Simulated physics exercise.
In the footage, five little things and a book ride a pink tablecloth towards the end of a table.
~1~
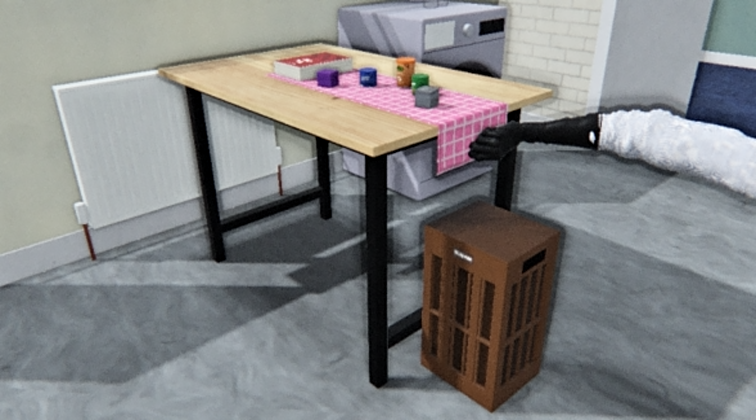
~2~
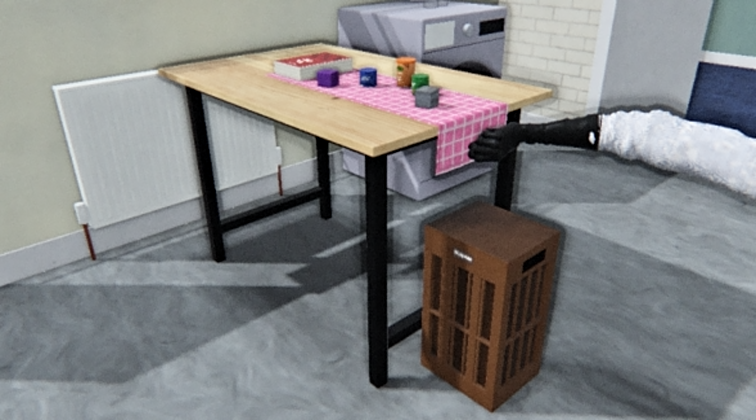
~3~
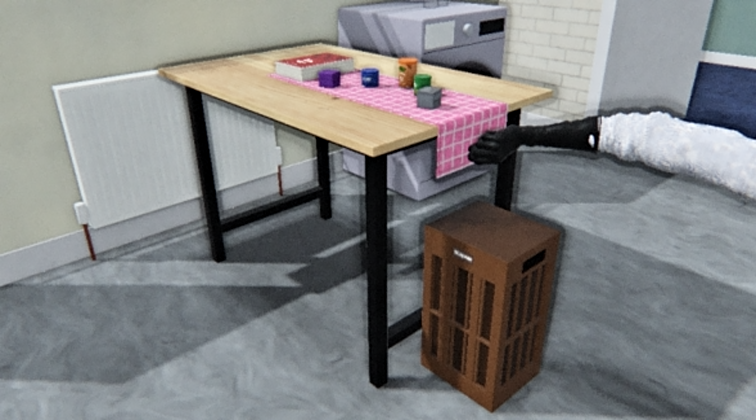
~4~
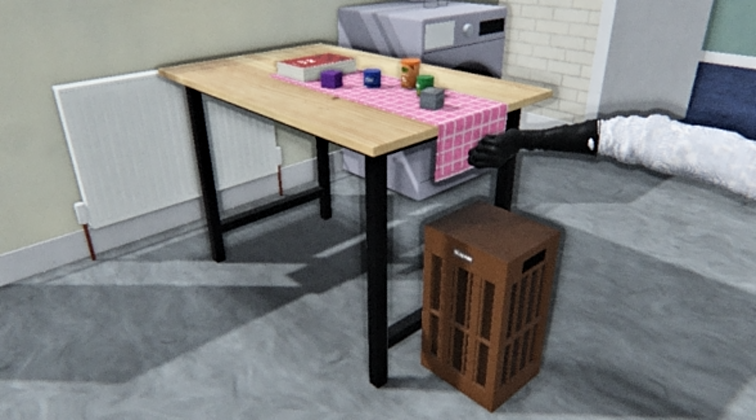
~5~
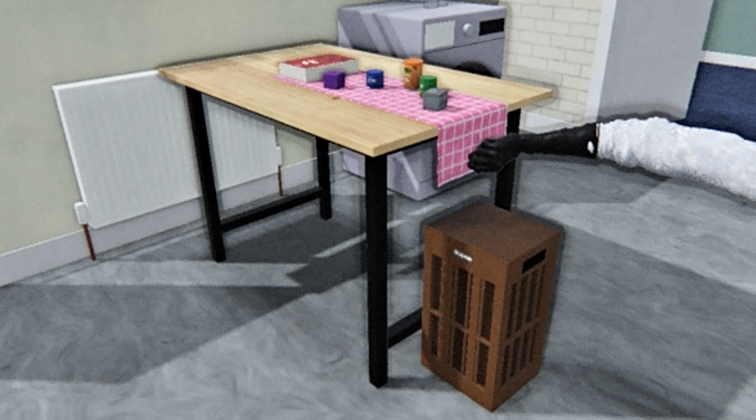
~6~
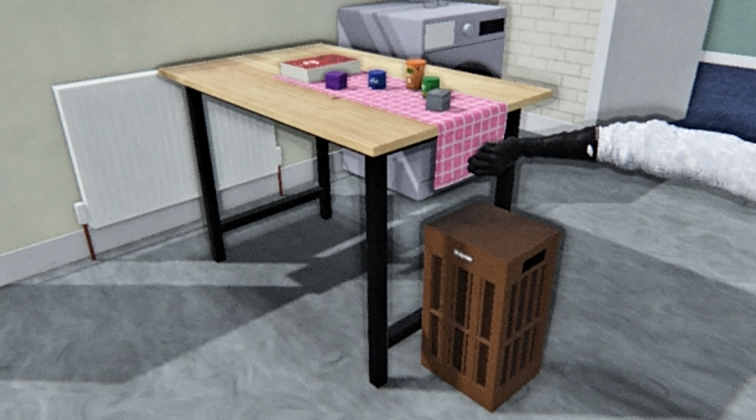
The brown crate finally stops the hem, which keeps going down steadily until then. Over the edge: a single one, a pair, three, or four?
One item leaves the top.
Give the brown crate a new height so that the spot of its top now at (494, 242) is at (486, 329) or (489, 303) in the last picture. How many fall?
The tally is 4 and 3.
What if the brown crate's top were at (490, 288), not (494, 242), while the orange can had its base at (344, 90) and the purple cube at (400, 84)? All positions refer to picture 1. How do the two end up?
Observed: Orange can remains seated; purple cube remains seated.
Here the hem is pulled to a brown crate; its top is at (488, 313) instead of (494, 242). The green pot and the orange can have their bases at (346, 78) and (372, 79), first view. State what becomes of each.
As for the green pot, it stays in place; as for the orange can, it stays in place.
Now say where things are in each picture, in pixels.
Hem (437, 175); grey cube (427, 89); green pot (421, 75); orange can (406, 59); blue pot (368, 69); purple cube (328, 71); top of the crate (494, 242), in the first frame.
Hem (436, 175); grey cube (427, 89), in the second frame.
Hem (437, 178); green pot (423, 76), in the third frame.
Hem (435, 182); orange can (411, 60); top of the crate (494, 242), in the fourth frame.
Hem (438, 187); blue pot (375, 71), in the fifth frame.
Hem (435, 189); grey cube (439, 91); green pot (431, 78); orange can (416, 61); blue pot (377, 71); purple cube (336, 73), in the sixth frame.
A little later, hem near (470, 199); all still up.
Next, hem on the crate; grey cube gone.
When it is over, hem on the crate; grey cube gone. Over the edge go one.
